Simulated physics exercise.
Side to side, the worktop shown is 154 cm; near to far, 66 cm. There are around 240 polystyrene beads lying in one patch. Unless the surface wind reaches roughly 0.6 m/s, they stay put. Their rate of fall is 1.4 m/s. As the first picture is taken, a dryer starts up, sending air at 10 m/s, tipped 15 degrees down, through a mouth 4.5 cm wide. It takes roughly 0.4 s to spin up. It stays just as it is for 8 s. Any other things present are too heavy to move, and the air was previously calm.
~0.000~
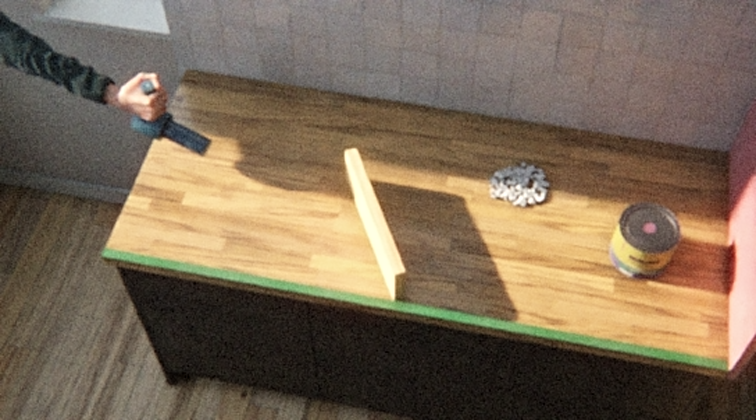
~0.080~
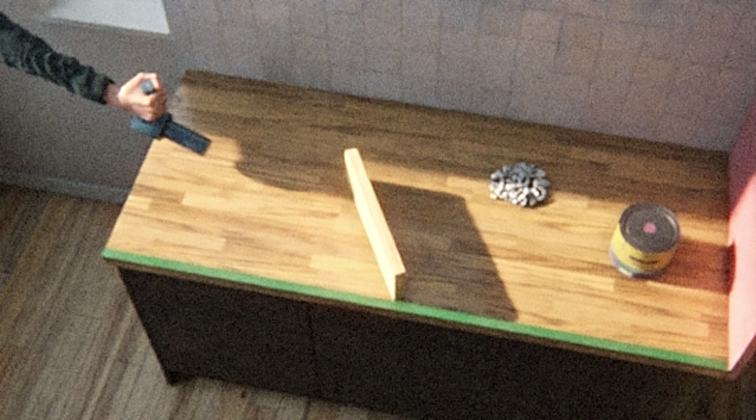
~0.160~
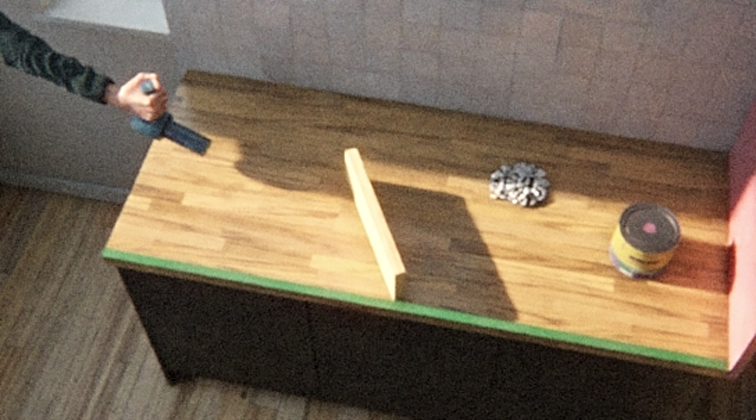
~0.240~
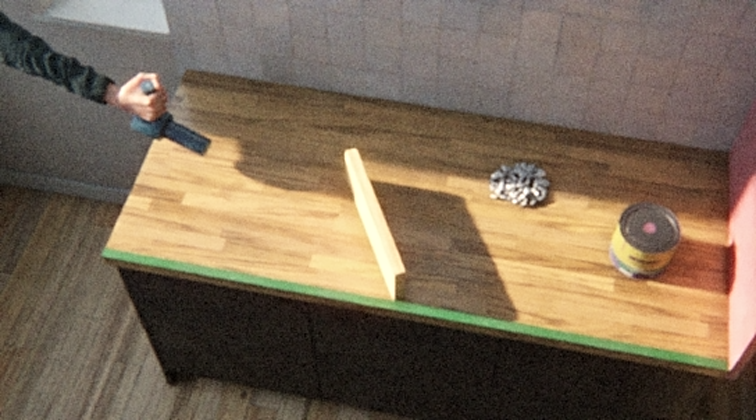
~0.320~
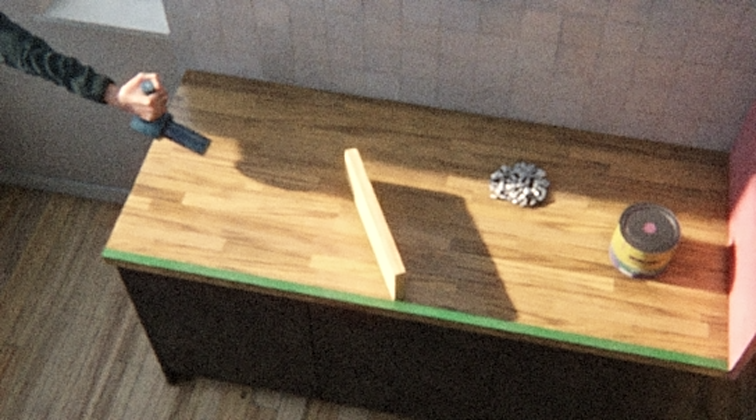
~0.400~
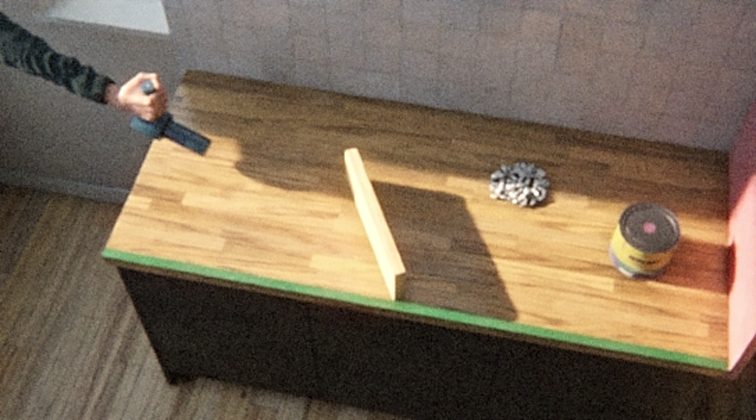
A wooden worktop with a green front edge and dark cabinets below is seen from above at an angle, against a pale tiled wall. A hand in a dark sleeve holds a blue dryer at the left, a pale board stands mid-counter casting a shadow, and whitish beads lie in a patch near a yellow-labelled tin at the right. Nothing visibly moves, and the camera stays still.
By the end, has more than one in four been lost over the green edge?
The share over that edge stays at or under a quarter.
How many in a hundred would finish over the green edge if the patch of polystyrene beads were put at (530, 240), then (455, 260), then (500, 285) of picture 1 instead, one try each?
Taking the three spots in order, you'd get around 0 percent, 0 percent and 0 percent.
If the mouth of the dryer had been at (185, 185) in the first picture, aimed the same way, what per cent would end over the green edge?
You'd be looking at something like 0 in a hundred.
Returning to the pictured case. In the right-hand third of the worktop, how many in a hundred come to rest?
Near 25 per cent at the end.
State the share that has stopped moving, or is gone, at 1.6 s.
About 100 %.
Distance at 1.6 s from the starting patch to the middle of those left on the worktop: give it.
It works out to close to 0 cm.
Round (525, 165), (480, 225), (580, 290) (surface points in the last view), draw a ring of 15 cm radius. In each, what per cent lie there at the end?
100 %, 30 %, 0 %.
After 1.6 s, 0 % are over the green edge; the middle of those still in play is near (520, 182); 95 % have settled or left.
After 2.6 s, 0 % are over the green edge; the middle of those still in play is near (520, 182); 96 % have settled or left.
After 4.4 s, 0 % are over the green edge; the middle of those still in play is near (520, 182); 96 % have settled or left.
After 8.0 s, at the end, 0 % are over the green edge; the middle of those still in play is near (520, 182).
